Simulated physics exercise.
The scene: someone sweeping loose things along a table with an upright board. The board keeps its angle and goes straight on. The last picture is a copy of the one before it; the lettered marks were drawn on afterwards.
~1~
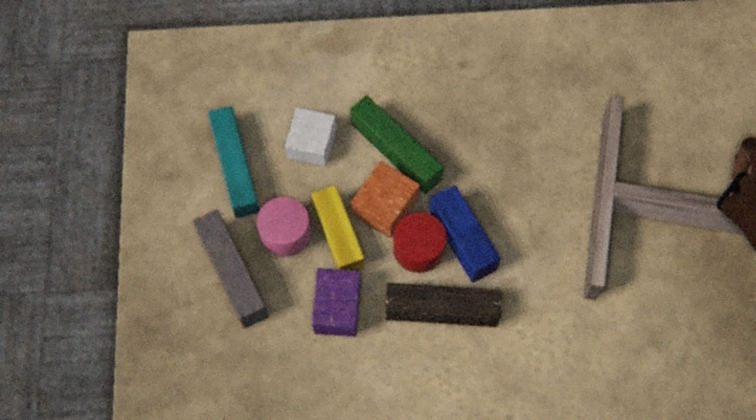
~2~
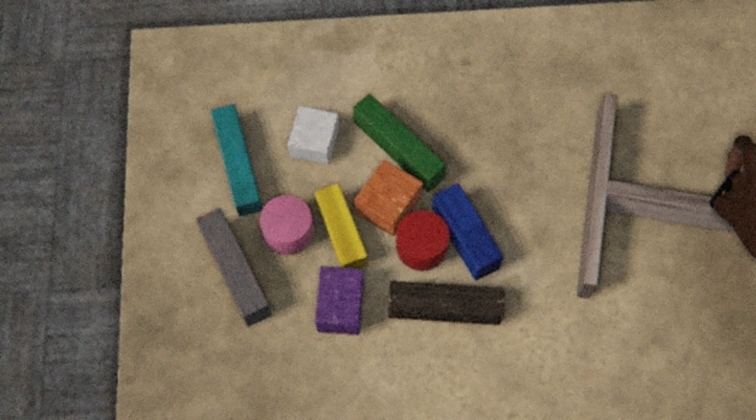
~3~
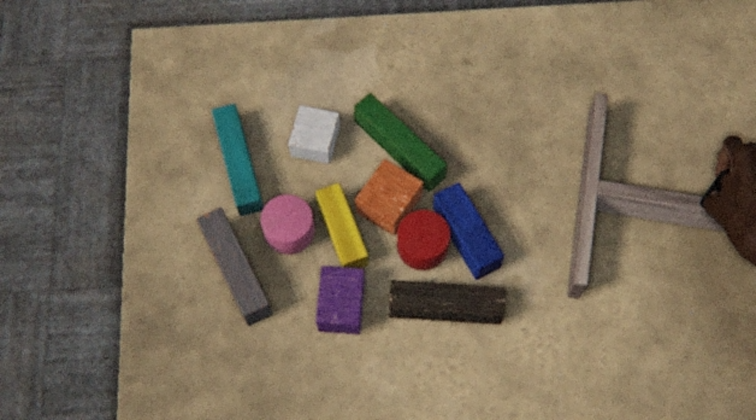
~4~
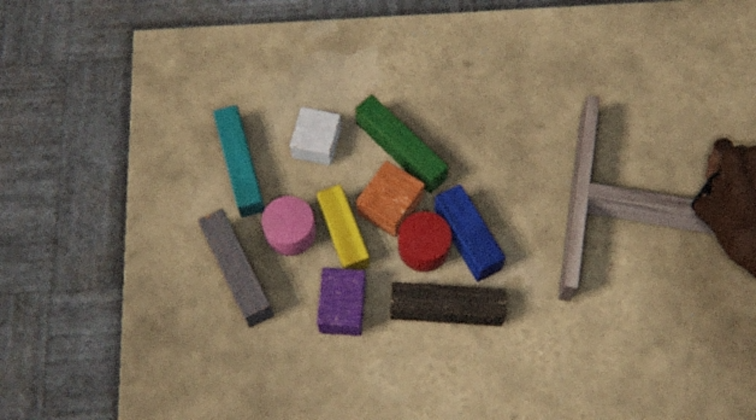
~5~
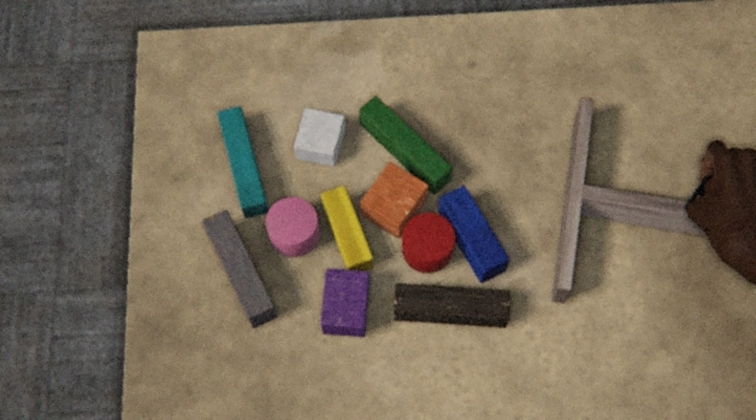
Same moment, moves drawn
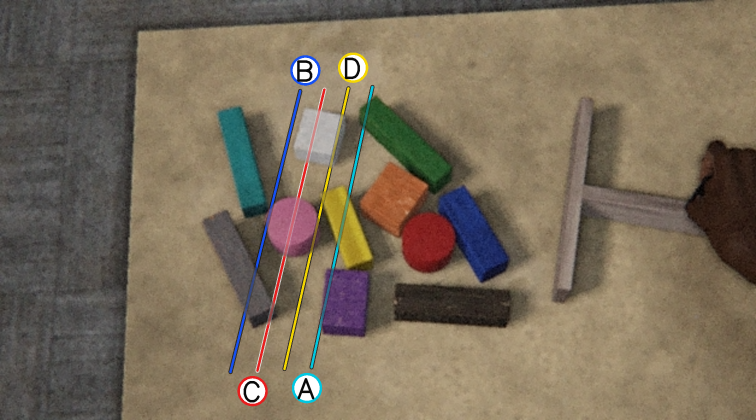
On a tan tabletop, colorful blocks, sticks and round pieces lay still in a loose cluster while a hand on the right slowly slid an upright board a short way left toward them.
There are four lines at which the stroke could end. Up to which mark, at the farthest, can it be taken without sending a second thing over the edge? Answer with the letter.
Up to line C.
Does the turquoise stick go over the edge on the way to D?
No.
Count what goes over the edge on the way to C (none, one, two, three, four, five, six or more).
One.
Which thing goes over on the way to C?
The grey bar goes over.
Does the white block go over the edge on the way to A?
No.
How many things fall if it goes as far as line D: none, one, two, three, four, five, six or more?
In all, none.
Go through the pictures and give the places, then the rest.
Board (609, 187); purple block (337, 303); orange block (386, 200), in the first picture.
Board (602, 185); pink tin (287, 225), in the second picture.
Board (592, 185); blue stick (468, 231), in the third picture.
Board (583, 188); green bar (401, 144), in the fourth picture.
Board (577, 190); black bar (451, 305); yellow stick (347, 231); red tin (428, 244), in the fifth picture.
On the marked copy, A at (344, 219); B at (267, 223); C at (293, 222); D at (318, 220).
Taking C. A third of the way, board (474, 195); black bar (392, 310); purple block (314, 305).
Two thirds of the way, board (373, 201); grey bar (181, 272); purple block (209, 323).
When it is over, board (295, 205); grey bar over the edge; purple block (131, 326); one fallen.
As for the rest, A is within the limit but short; B drops two; D is within the limit but short.
